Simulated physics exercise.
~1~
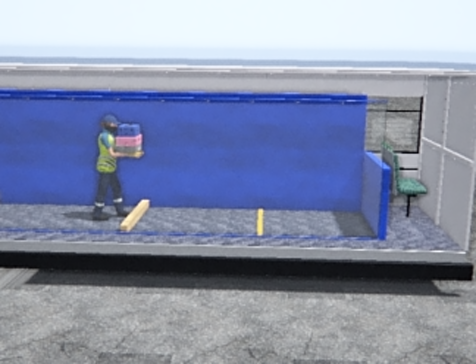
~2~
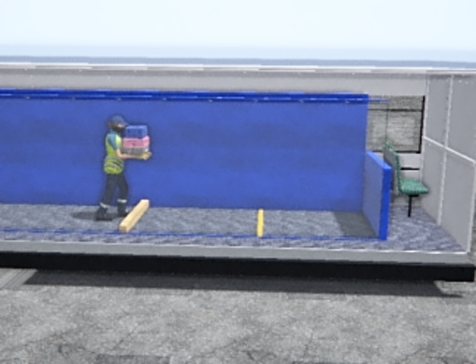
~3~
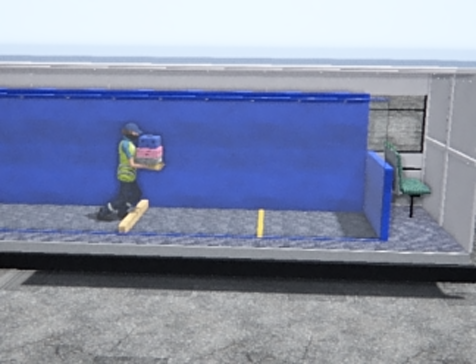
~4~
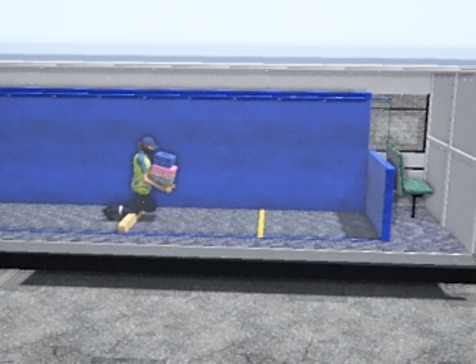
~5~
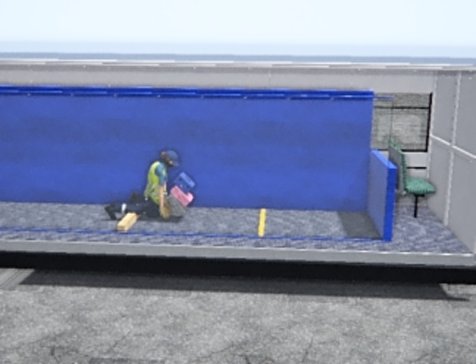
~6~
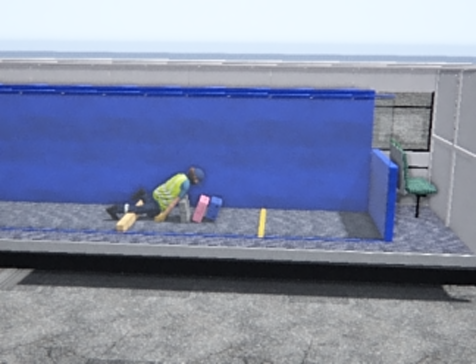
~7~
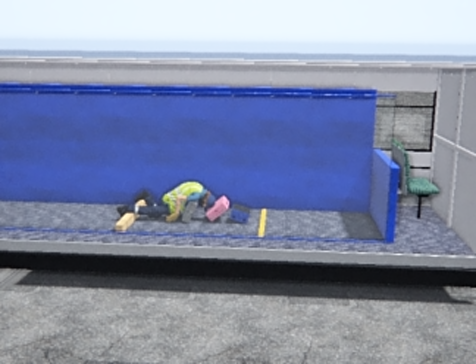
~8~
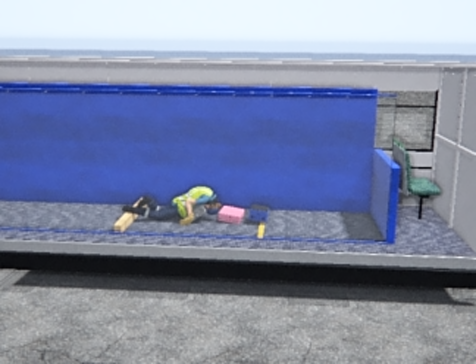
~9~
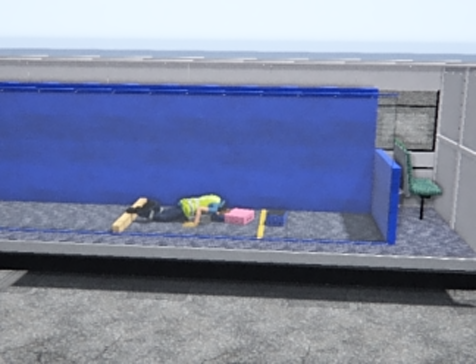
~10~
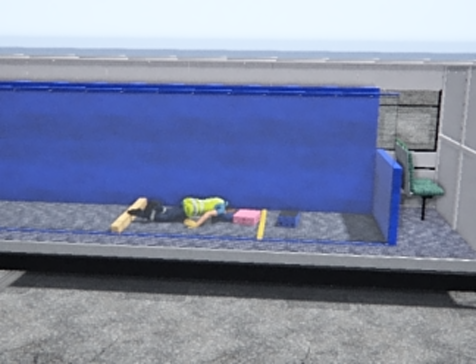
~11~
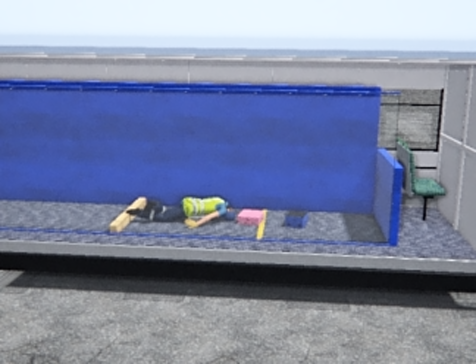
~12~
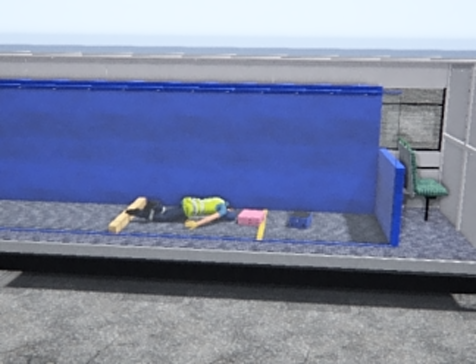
A courier carrying boxes topples over a low rail, and only the blue one crosses the yellow line.
